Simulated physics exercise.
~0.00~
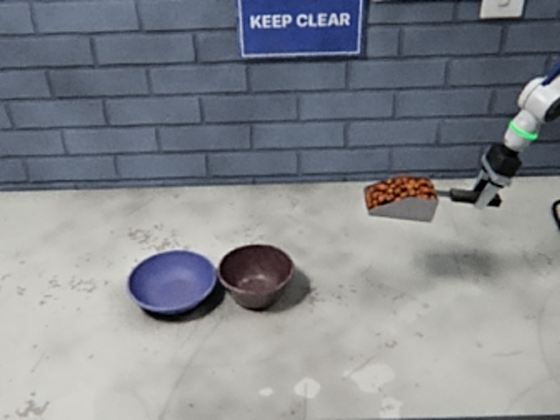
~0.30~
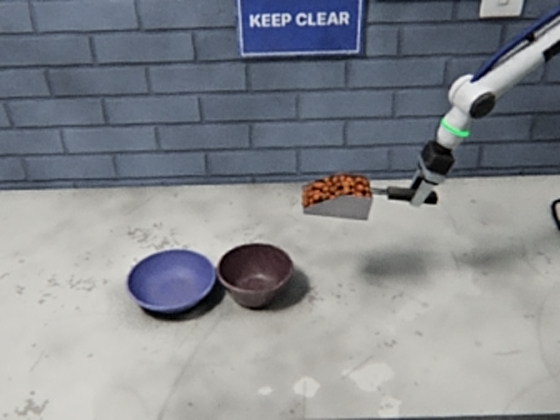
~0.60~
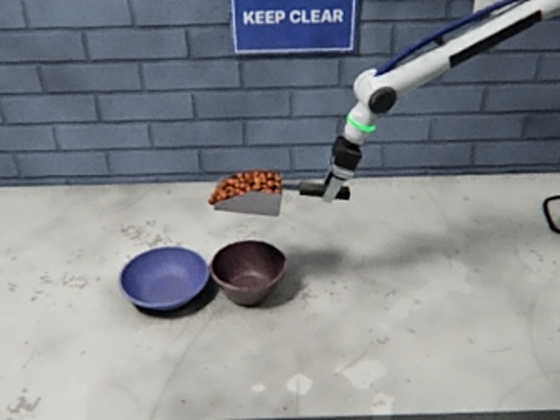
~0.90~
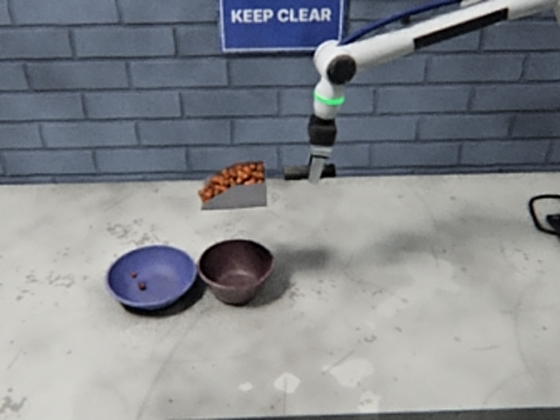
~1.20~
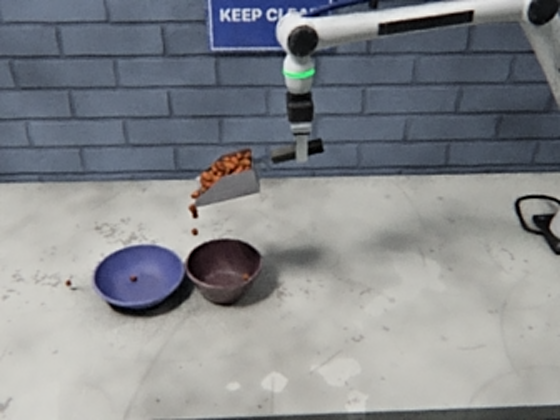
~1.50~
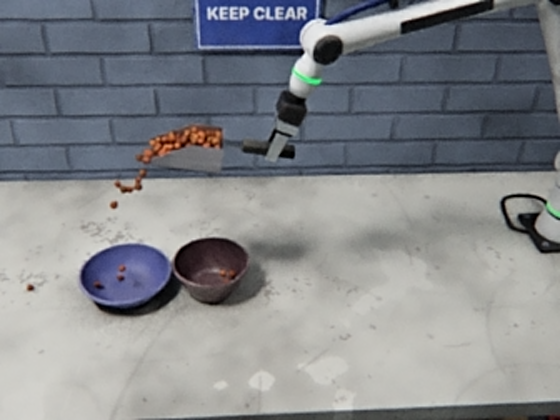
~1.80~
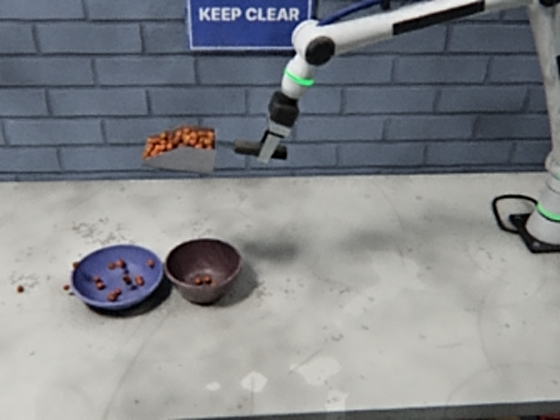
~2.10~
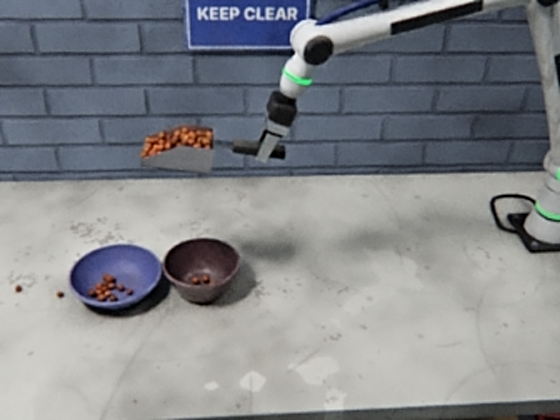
A robot arm carried a metal scoop heaped with hazelnuts left over two bowls, tipped it so some nuts spilled out, then levelled it and held still, leaving several in the blue bowl, a few in the dark one, and most still on the scoop.
